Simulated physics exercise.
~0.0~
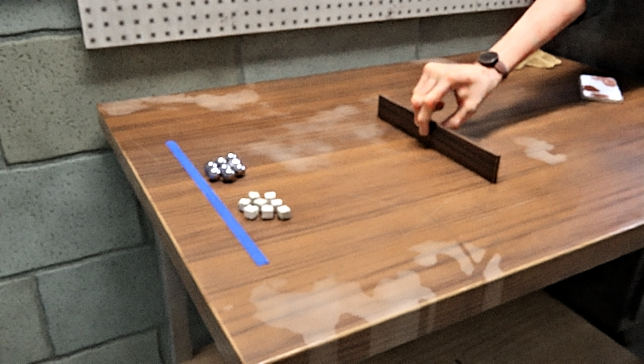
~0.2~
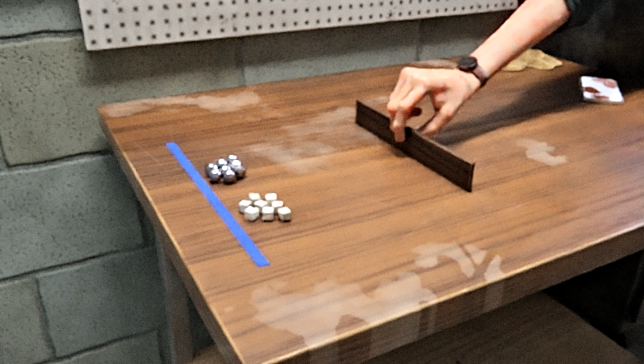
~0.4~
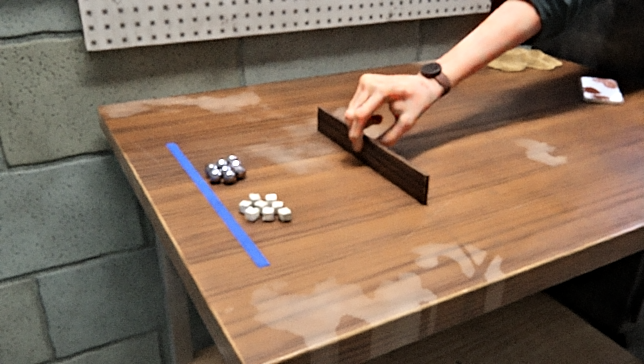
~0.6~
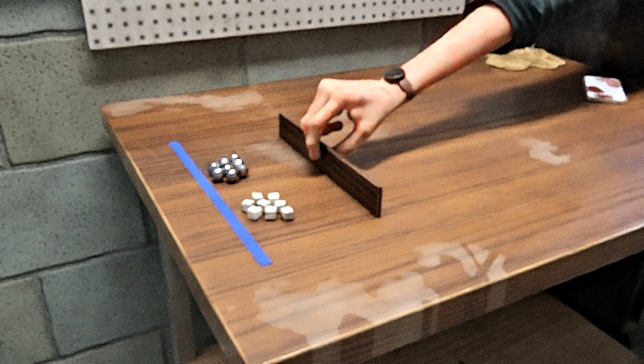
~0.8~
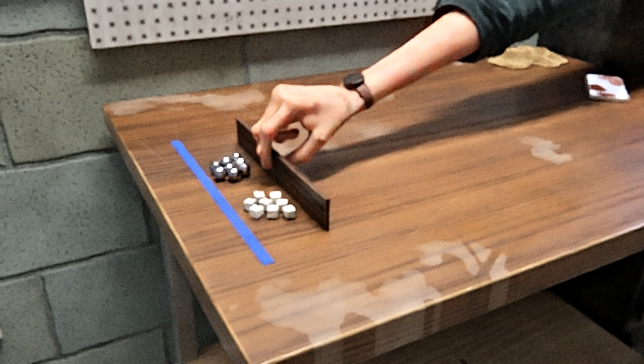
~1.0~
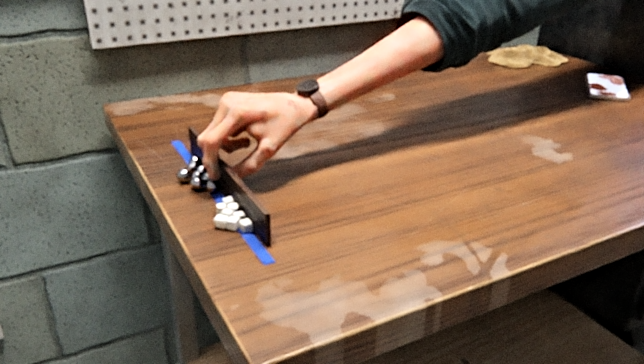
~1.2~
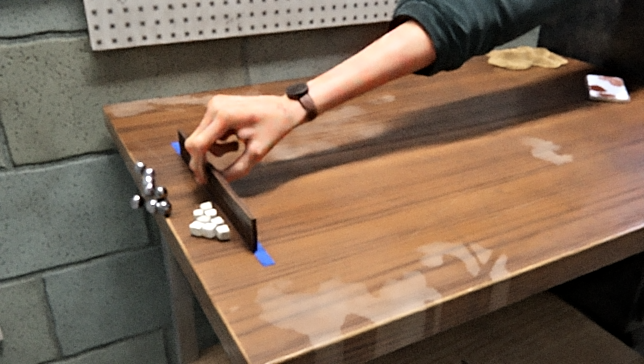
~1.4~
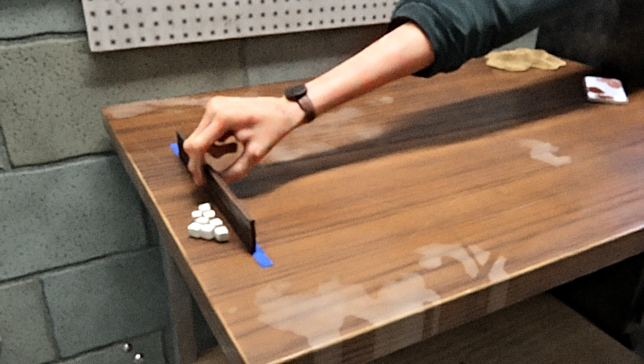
Dark wood strip sweeping left by hand to blue tape, pushing dark pieces off the table edge while white cubes stay on.
